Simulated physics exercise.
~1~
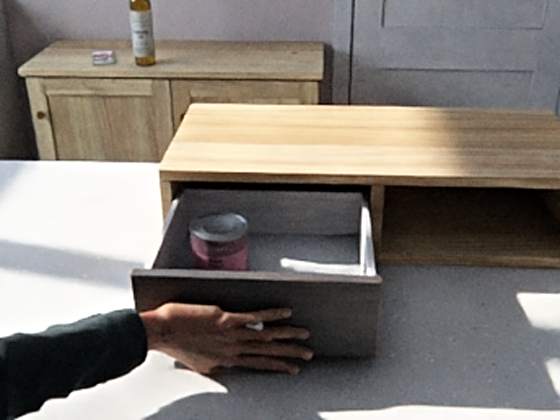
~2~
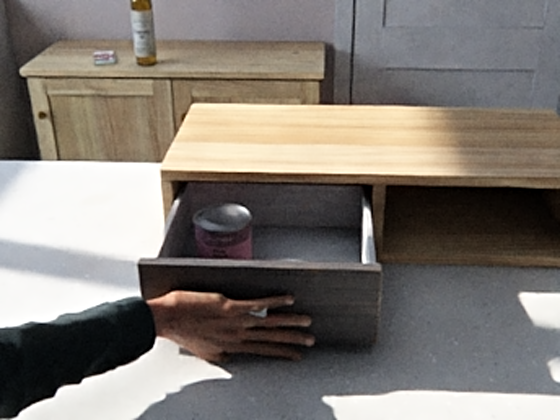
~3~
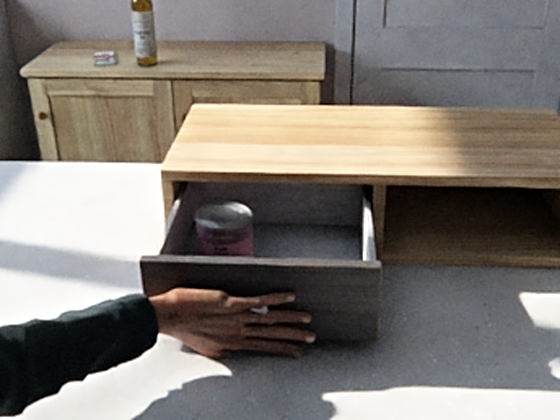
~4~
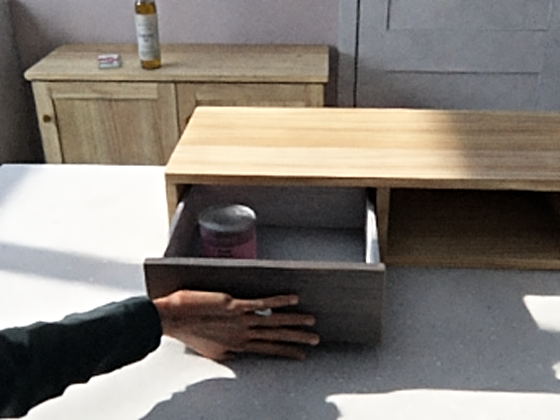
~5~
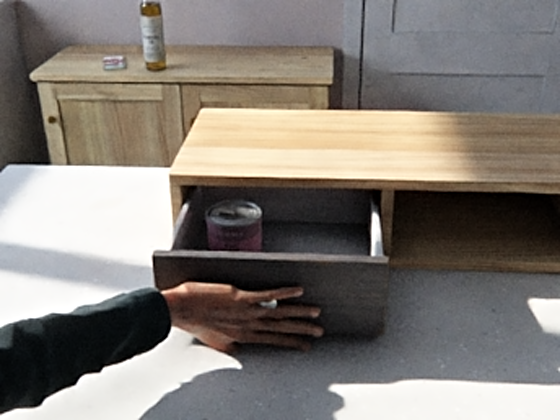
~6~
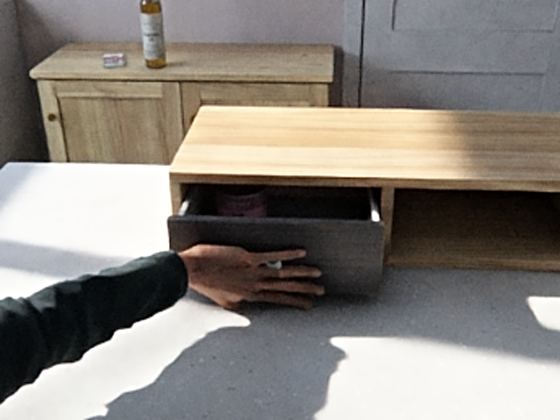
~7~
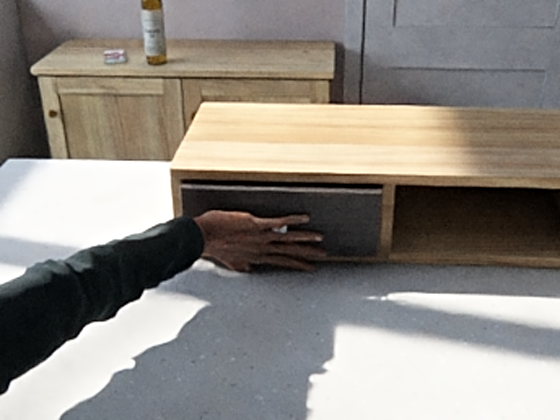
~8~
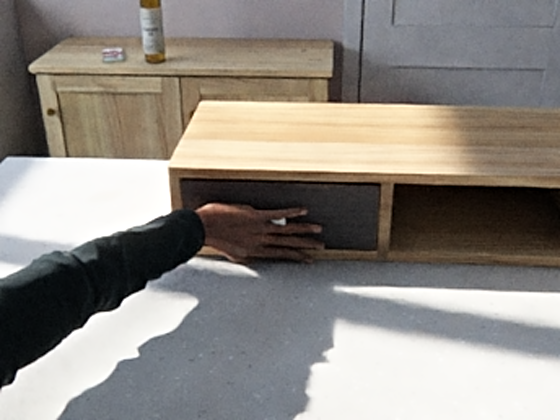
The footage shows an open dark drawer holding a pink pot in a low wooden chest on a pale surface. A dark-sleeved hand rests against its front, pushes it slightly inward, then slides it steadily back, hiding the pot, until the drawer closes completely.
